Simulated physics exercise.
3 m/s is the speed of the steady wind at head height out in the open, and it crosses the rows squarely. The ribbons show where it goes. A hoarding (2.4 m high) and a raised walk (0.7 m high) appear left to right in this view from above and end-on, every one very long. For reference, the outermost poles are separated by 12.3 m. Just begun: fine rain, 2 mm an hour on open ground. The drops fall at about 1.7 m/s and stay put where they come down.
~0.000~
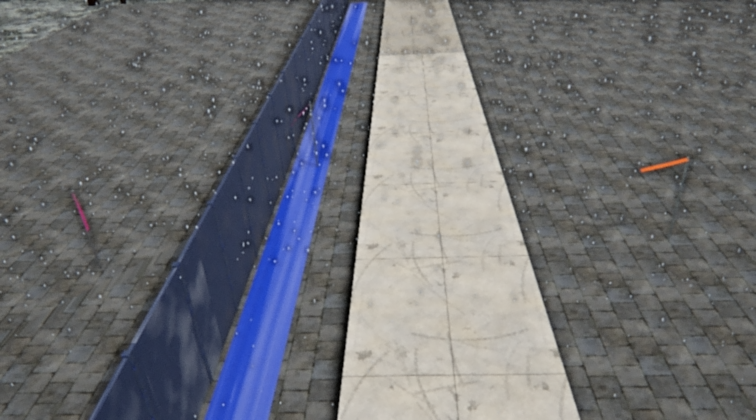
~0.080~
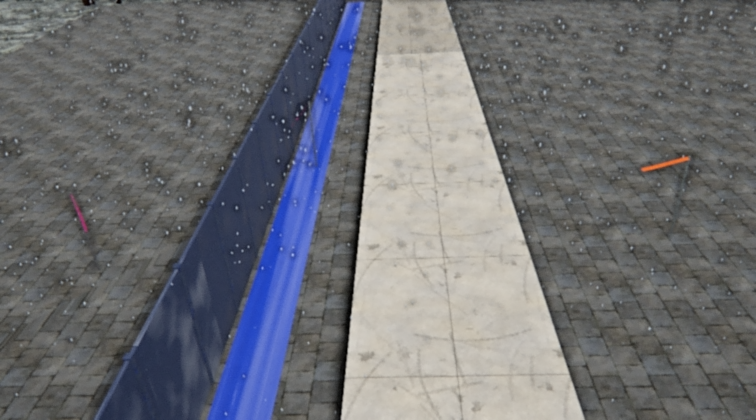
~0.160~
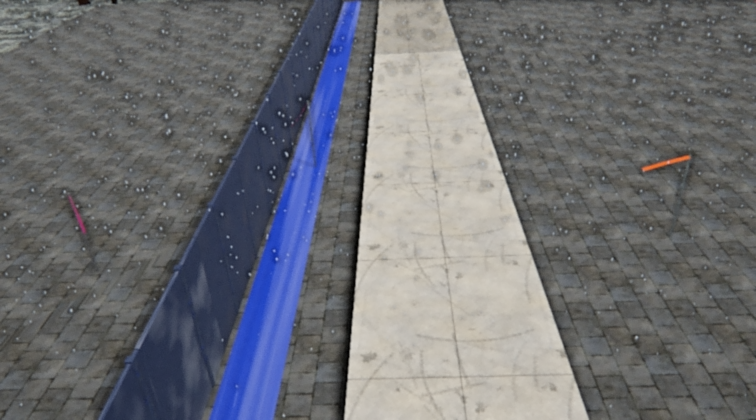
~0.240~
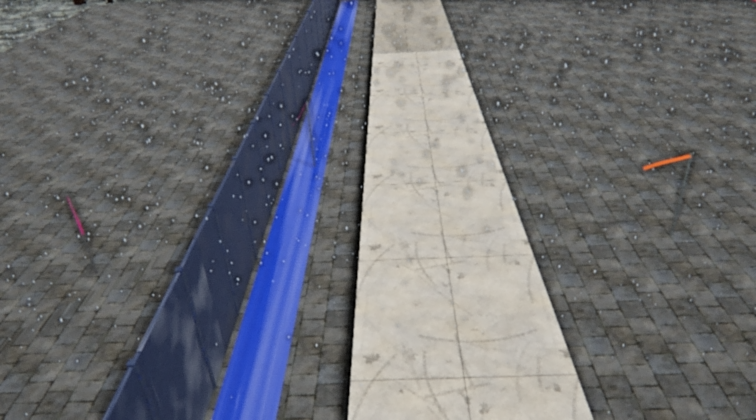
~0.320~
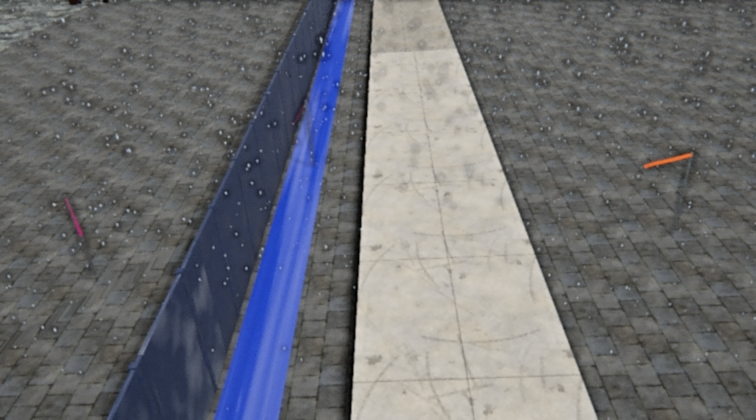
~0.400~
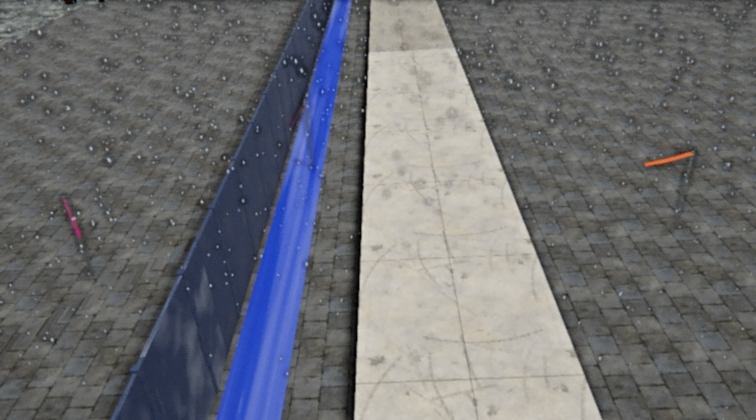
A pale raised walk, blue strip and dark hoarding running lengthwise over grey paving, ribbons barely moving as fine drops fall.
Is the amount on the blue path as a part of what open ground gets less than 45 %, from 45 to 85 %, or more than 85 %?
It is above 85 %.
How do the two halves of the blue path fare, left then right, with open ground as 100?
105 % left, 100 % right.
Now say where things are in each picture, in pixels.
In the first picture, the left ribbon ends at (88, 230), hanging almost straight.
In the second picture, the right ribbon ends at (642, 170), leaning 75 degrees to the left and the blue one passes (287, 247).
In the third picture, above the rows the drops slant 70 degrees from upright, towards the left and the top of the hoarding crosses (254, 121).
In the fourth picture, the left ribbon ends at (83, 234), hanging almost straight and the blue one passes (301, 192).
In the fifth picture, the right ribbon ends at (644, 167), leaning 75 degrees to the left and above the rows the drops slant 70 degrees from upright, towards the left.
In the sixth picture, the top of the raised walk crosses (435, 180).
In 10 minutes the blue path collects 0.3 mm against 0.3 mm in the open.
In 30 minutes the blue path collects 1.0 mm against 1.0 mm in the open.
In 60 minutes the blue path collects 2.0 mm against 2.0 mm in the open, so the blue path has 102 % of the open amount; the left half of it has 106 %, the right half 98 %.
